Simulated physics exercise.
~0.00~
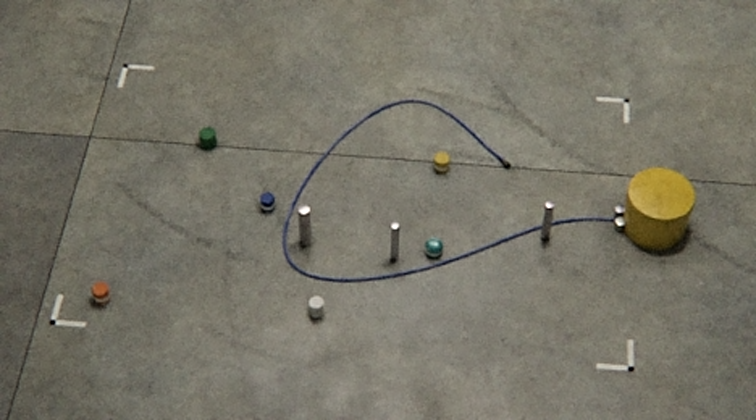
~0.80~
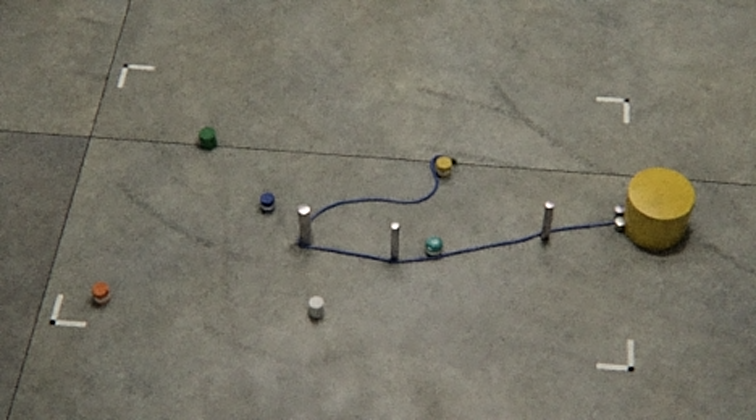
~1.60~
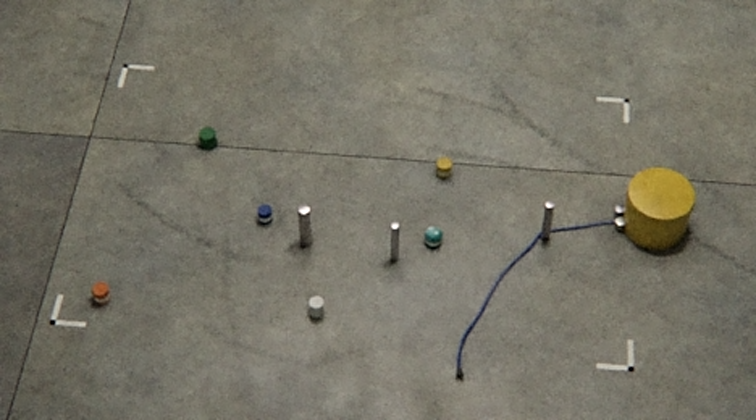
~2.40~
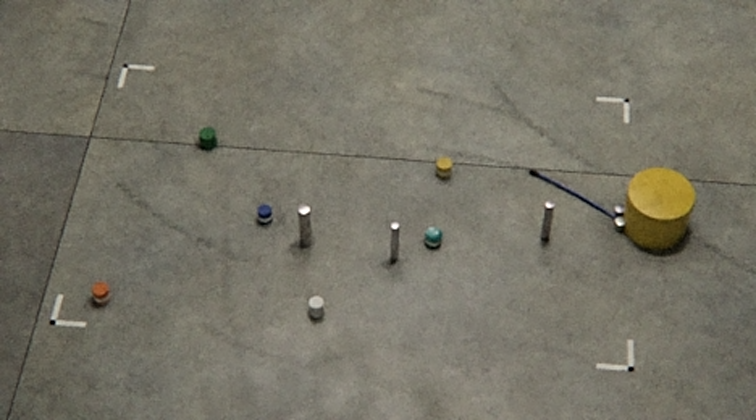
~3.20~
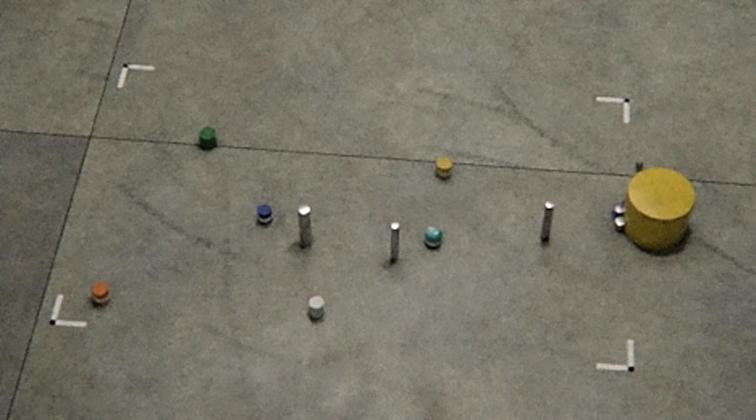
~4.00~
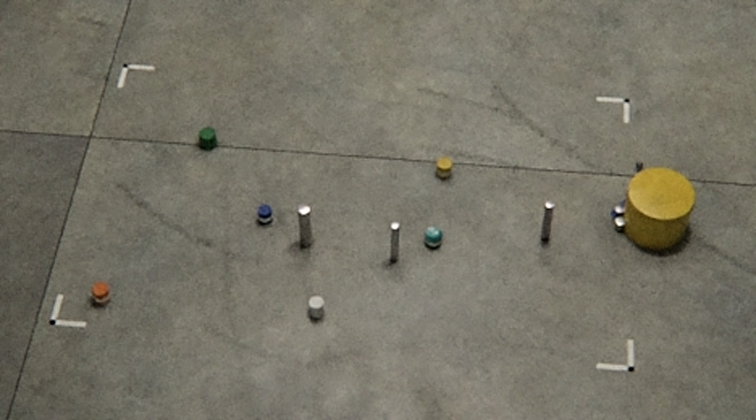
A yellow drum reels in its blue lead past steel posts, nudging small tins slightly.
